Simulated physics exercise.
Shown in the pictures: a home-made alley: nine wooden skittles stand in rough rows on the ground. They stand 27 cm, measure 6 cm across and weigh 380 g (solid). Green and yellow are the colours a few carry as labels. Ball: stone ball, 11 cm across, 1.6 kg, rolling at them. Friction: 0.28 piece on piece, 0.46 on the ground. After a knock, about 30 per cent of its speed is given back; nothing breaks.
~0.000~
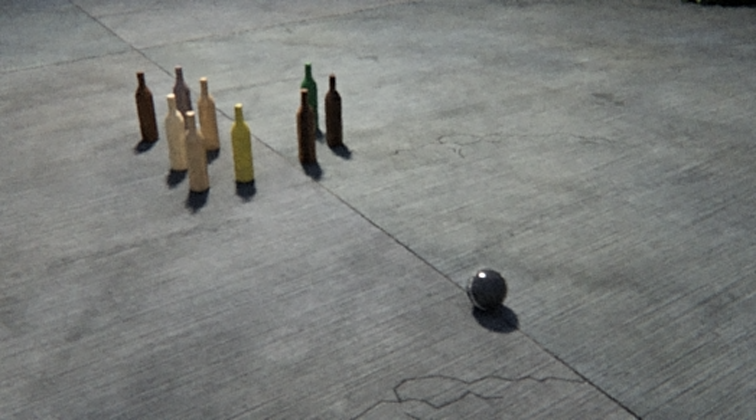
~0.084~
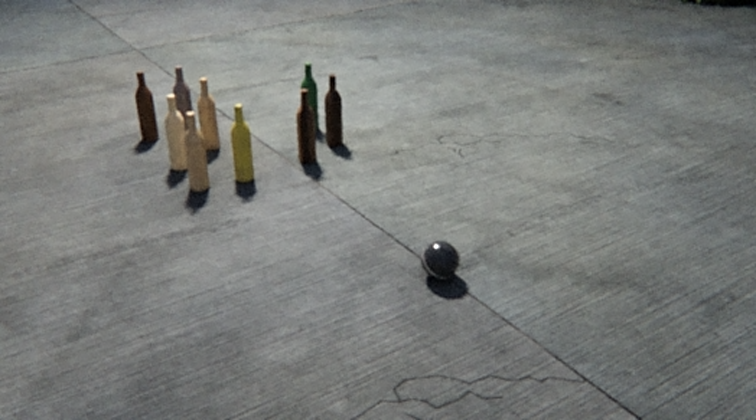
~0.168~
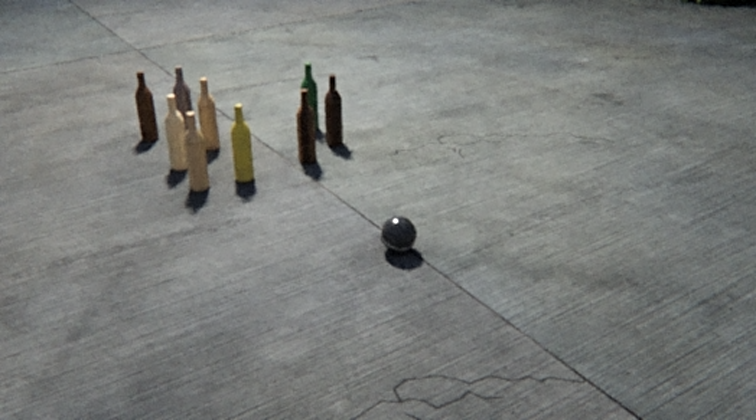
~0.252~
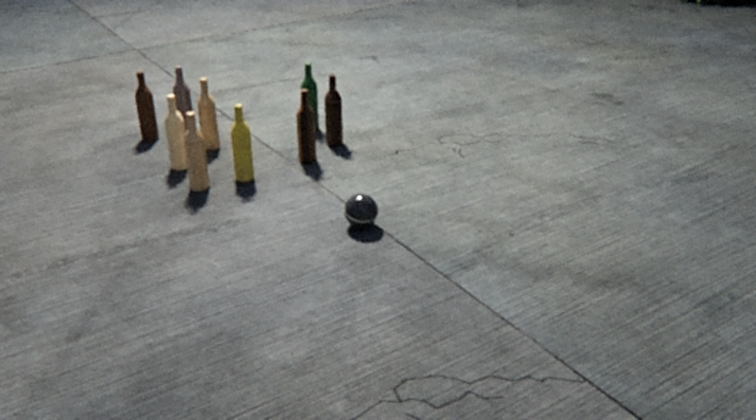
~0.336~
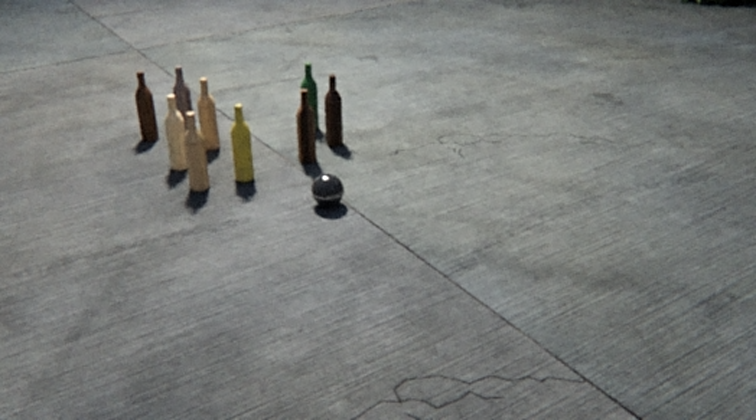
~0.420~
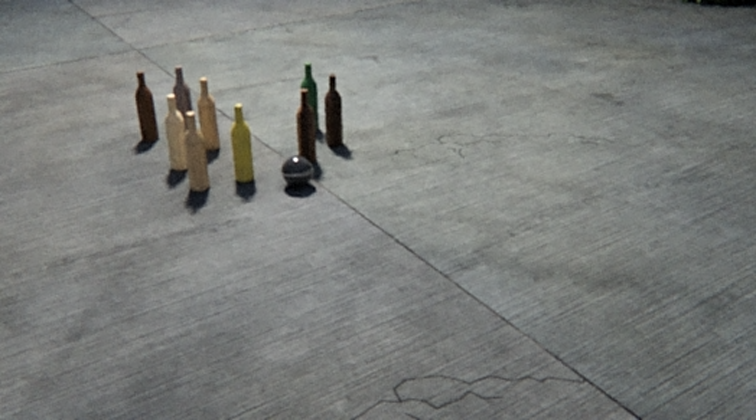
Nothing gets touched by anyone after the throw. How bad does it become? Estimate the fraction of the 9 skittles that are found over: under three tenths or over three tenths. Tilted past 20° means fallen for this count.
I would say fewer than three in ten.
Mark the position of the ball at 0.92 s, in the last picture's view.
(170, 87), more or less.
Around 0.64 s, ball still moving; none of the 9 skittles over.
Around 0.92 s, ball still moving; 1 of the 9 skittles over.
Finally (1.6 s), ball rolling away; 1 of the 9 skittles over; green skittle unmoved; yellow skittle unmoved. That is 11 per cent. Seen by the last camera, middles, green skittle near (309, 97), yellow skittle near (242, 143).
